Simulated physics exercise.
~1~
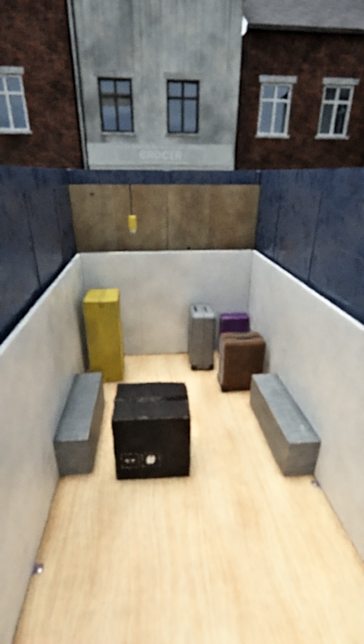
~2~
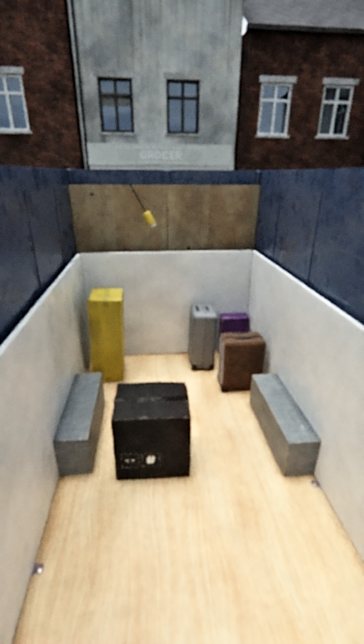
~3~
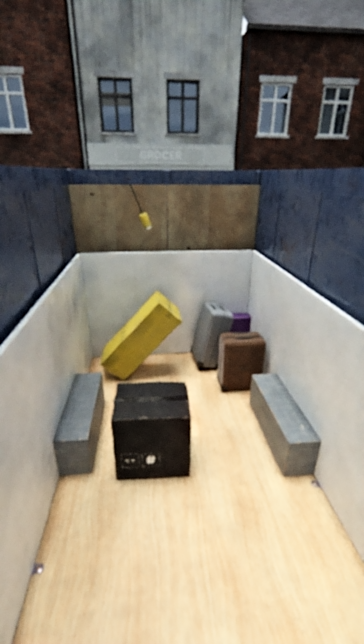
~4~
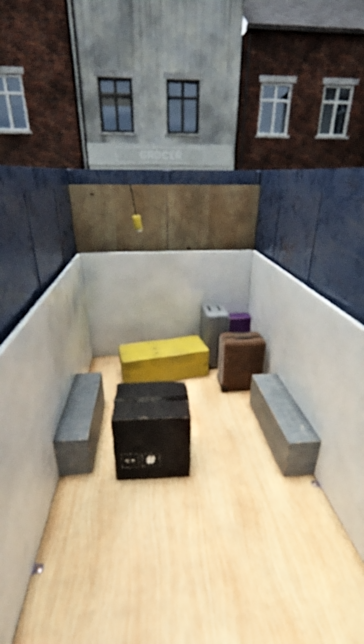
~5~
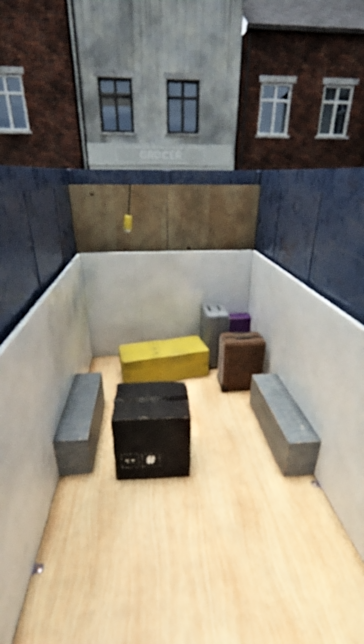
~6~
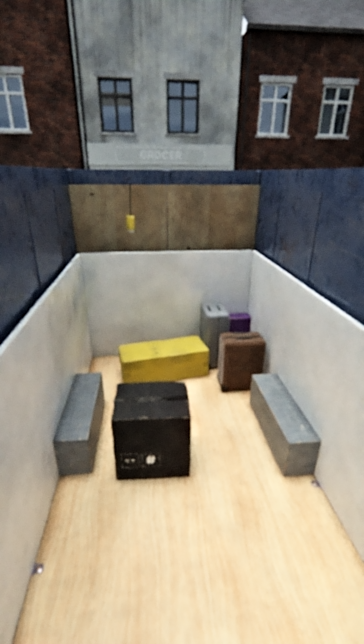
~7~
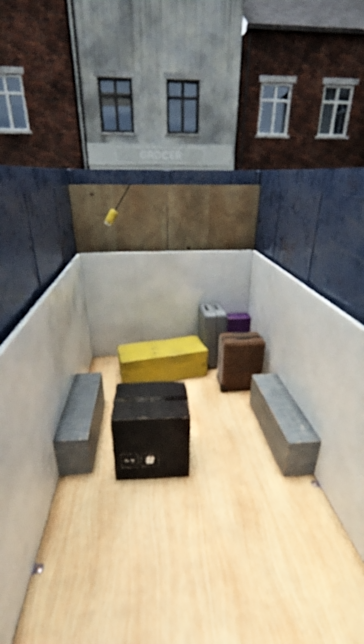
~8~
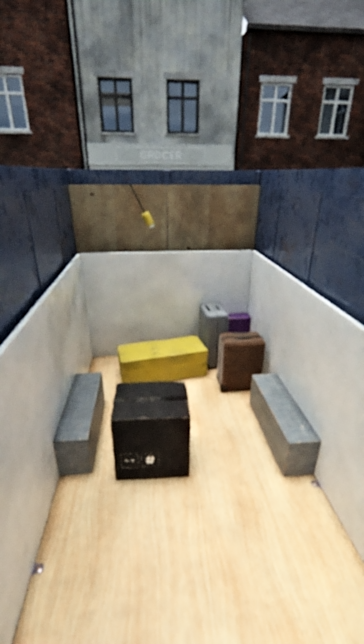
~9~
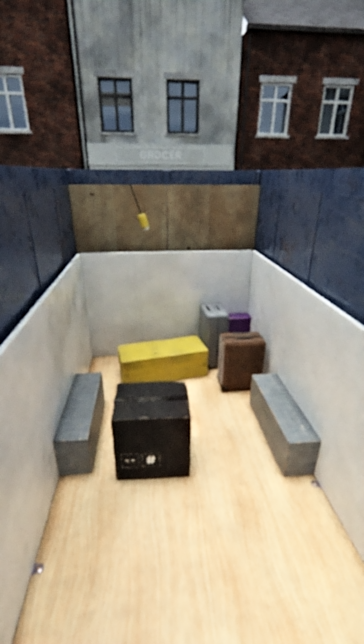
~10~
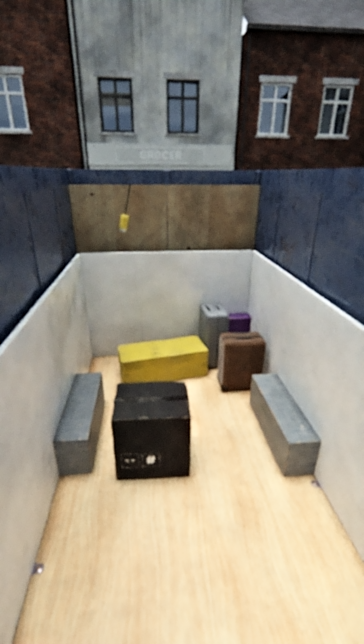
In the video, a hanging yellow lamp swings above a van's load bay as an upright yellow box tips to the right against a grey case, nudging it slightly, then falls onto its side and stays there, while the brown case and black box stay in place.
